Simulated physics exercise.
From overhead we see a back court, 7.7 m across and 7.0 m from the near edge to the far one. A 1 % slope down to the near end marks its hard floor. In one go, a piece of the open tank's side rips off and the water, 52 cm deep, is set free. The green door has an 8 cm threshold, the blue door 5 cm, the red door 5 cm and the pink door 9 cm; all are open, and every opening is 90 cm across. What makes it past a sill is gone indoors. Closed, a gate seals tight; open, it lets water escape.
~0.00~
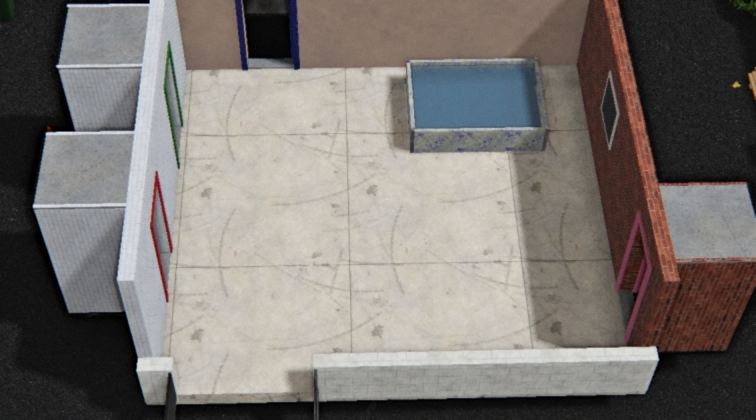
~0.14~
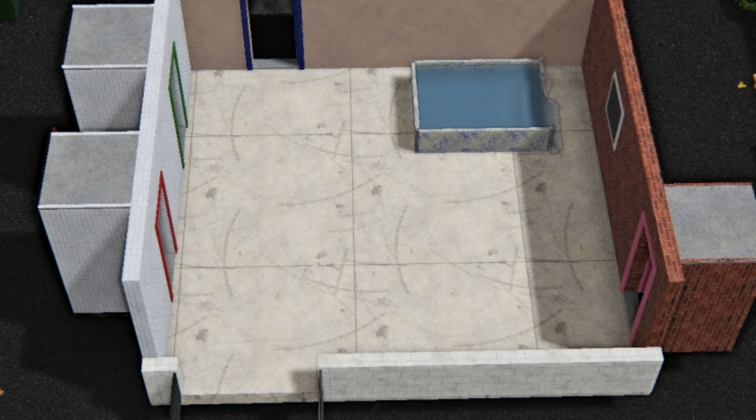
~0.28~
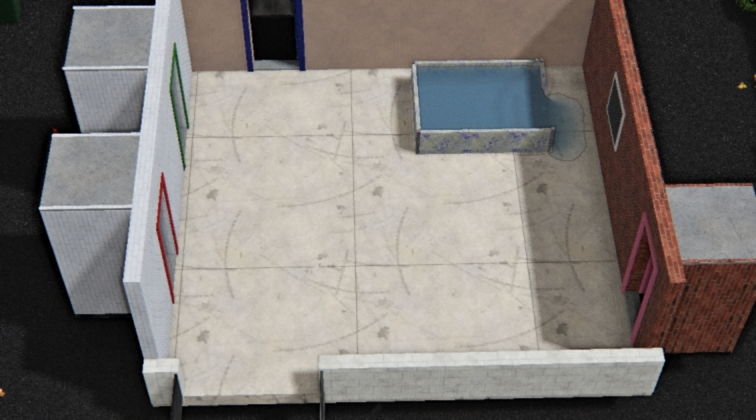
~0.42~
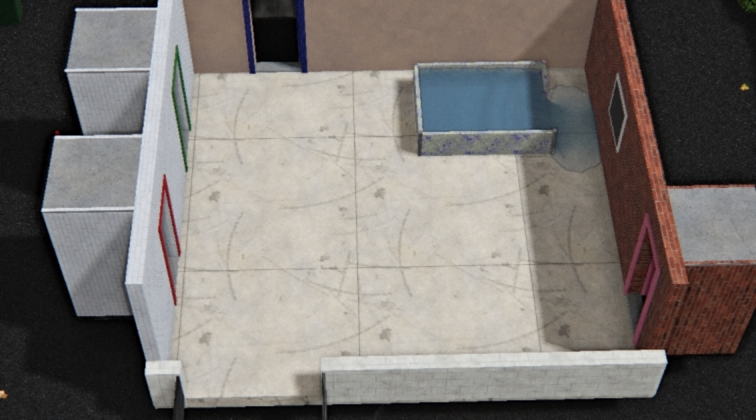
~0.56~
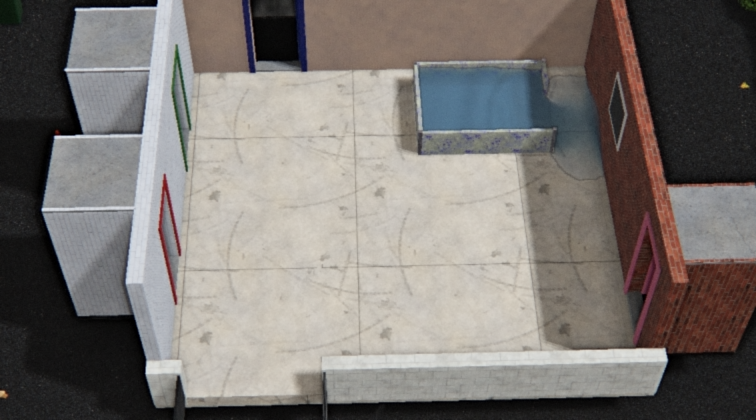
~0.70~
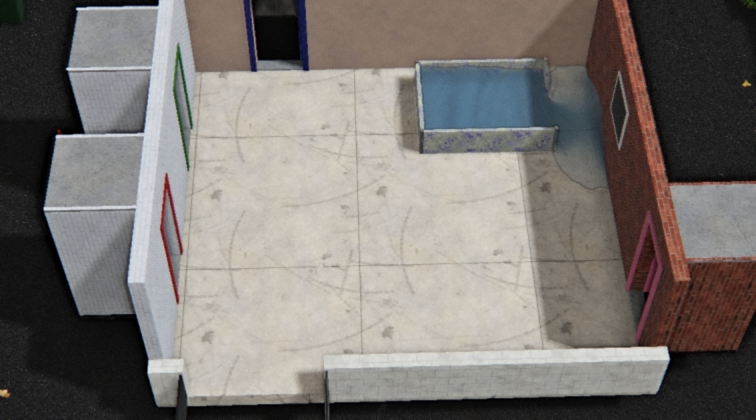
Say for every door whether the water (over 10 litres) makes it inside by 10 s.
My prediction: At the green door the water let in will remain short of the limit. At the blue door the water let in will remain short of the limit. At the red door the water let in will remain short of the limit. At the pink door the water let in will remain short of the limit.
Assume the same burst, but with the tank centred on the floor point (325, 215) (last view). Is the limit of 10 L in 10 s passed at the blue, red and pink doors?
Against the limit, the blue door stays within it, the red door stays within it and the pink door exceeds it.
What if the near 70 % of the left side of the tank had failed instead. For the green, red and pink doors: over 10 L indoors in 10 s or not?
So green tops it, red tops it, pink stays lower.
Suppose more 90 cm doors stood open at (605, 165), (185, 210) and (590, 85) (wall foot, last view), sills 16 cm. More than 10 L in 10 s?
More, less, more.
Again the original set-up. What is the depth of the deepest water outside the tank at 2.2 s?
Around 38 centimetres.
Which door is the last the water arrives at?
That would be the red door, last of all.
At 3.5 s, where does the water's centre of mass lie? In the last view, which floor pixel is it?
The water's centre is around (515, 153).
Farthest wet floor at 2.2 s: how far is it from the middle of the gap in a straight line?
Around 4.8 metres.
After 1.4 s water covers 5 % of the floor and is deepest (42 cm) near (591, 130); green door not reached, blue door not reached, red door not reached, pink door not reached.
After 2.2 s water covers 15 % of the floor and is deepest (38 cm) near (580, 68); green door not reached, blue door not reached, red door not reached, pink door 4 cm at the sill, 0 L in.
After 3.5 s water covers 35 % of the floor and is deepest (26 cm) near (581, 75); green door not reached, blue door 2 cm at the sill, 0 L in, red door not reached, pink door 4 cm at the sill, 0 L in.
After 6.0 s water covers 55 % of the floor and is deepest (16 cm) near (591, 130); green door 8 cm at the sill, 0 L in, blue door 2 cm at the sill, 0 L in, red door not reached, pink door 6 cm at the sill, 0 L in.
After 10.0 s water covers 75 % of the floor and is deepest (10 cm) near (591, 130); green door 3 cm at the sill, 0 L in, blue door 1 cm at the sill, 0 L in, red door 7 cm at the sill, 3 L in, pink door 6 cm at the sill, 2 L in.
